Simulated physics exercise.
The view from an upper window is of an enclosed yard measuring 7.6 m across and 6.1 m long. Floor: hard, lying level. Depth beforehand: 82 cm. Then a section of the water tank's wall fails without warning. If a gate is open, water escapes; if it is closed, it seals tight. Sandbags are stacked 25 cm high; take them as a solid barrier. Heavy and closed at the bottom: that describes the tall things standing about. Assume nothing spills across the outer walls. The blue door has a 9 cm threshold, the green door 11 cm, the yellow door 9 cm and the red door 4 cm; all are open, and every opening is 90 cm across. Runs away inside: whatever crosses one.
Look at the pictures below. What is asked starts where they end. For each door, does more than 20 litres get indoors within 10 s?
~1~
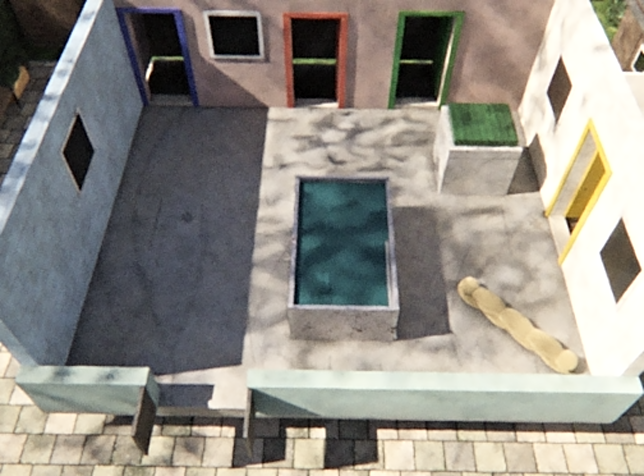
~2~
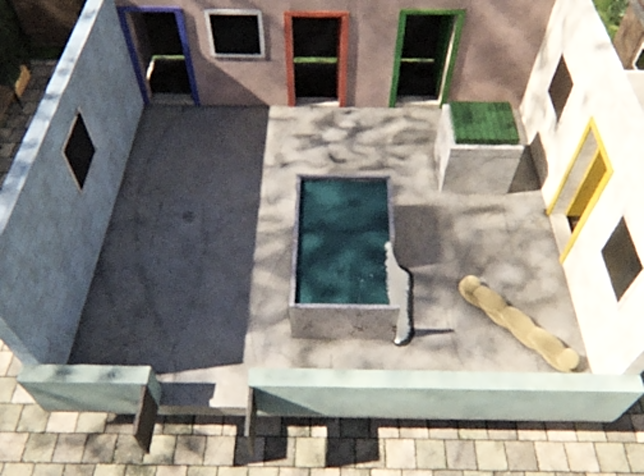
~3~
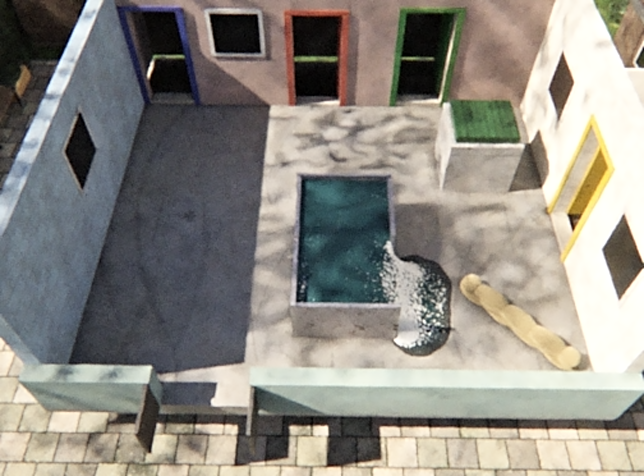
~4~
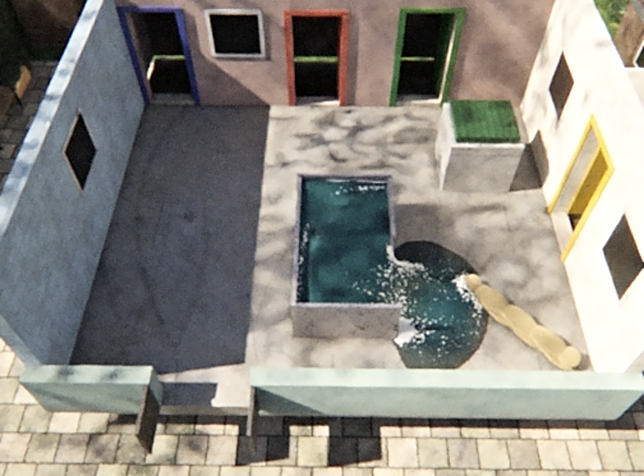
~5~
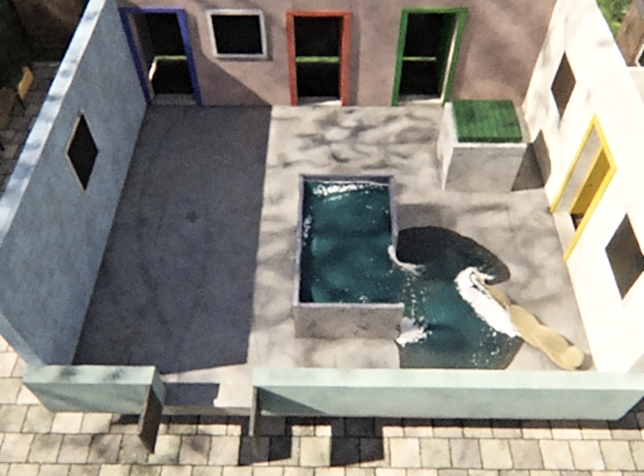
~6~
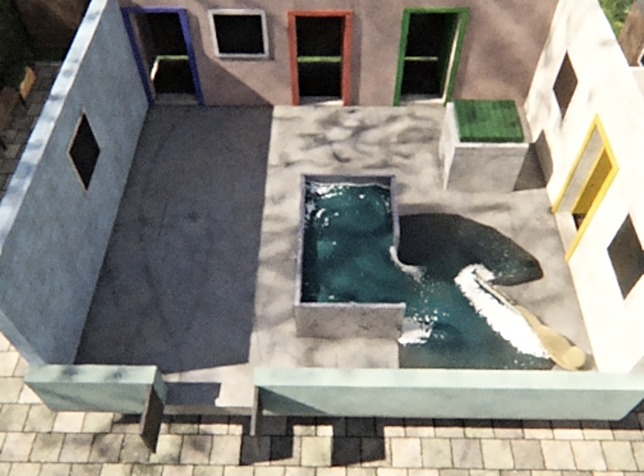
Door by door: Blue door - no; green door - no; yellow door - yes; red door - no.
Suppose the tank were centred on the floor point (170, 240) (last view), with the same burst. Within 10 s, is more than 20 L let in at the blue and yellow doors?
Result - blue door does not exceed it, yellow door exceeds it.
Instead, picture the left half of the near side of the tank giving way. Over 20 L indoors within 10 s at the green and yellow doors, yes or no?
At green the amount is beneath the mark, while at yellow it is beneath the mark.
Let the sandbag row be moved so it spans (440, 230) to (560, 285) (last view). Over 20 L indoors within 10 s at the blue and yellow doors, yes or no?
Well, the blue one ends up within bounds and the yellow one ends up within bounds.
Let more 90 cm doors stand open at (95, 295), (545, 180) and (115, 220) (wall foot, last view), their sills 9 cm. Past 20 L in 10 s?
Check each in turn: The first fails, the second succeeds, the third fails.
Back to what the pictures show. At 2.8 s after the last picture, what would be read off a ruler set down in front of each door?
In centimetres, the blue door has 0, the green door 2, the yellow door 6 and the red door 0.
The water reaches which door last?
Blue.
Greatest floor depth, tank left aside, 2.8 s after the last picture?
Depth: Approx. 44 cm.
Then, 0.7 s after the last picture water covers 20 % of the floor and is deepest (72 cm) near (604, 394); blue door not reached, green door not reached, yellow door 13 cm at the sill, 14 L in, red door not reached.
Then, 1.5 s after the last picture water covers 25 % of the floor and is deepest (56 cm) near (591, 394); blue door not reached, green door not reached, yellow door 18 cm at the sill, 48 L in, red door not reached.
Then, 2.8 s after the last picture water covers 35 % of the floor and is deepest (44 cm) near (525, 112); blue door not reached, green door 2 cm at the sill, 0 L in, yellow door 6 cm at the sill, 64 L in, red door not reached.
Then, 5.3 s after the last picture water covers 75 % of the floor and is deepest (20 cm) near (540, 393); blue door not reached, green door 7 cm at the sill, 0 L in, yellow door 12 cm at the sill, 70 L in, red door 3 cm at the sill, 0 L in.
Then, 9.3 s after the last picture water covers 95 % of the floor and is deepest (12 cm) near (146, 115); blue door 12 cm at the sill, 6 L in, green door 4 cm at the sill, 0 L in, yellow door 8 cm at the sill, 92 L in, red door 3 cm at the sill, 0 L in.
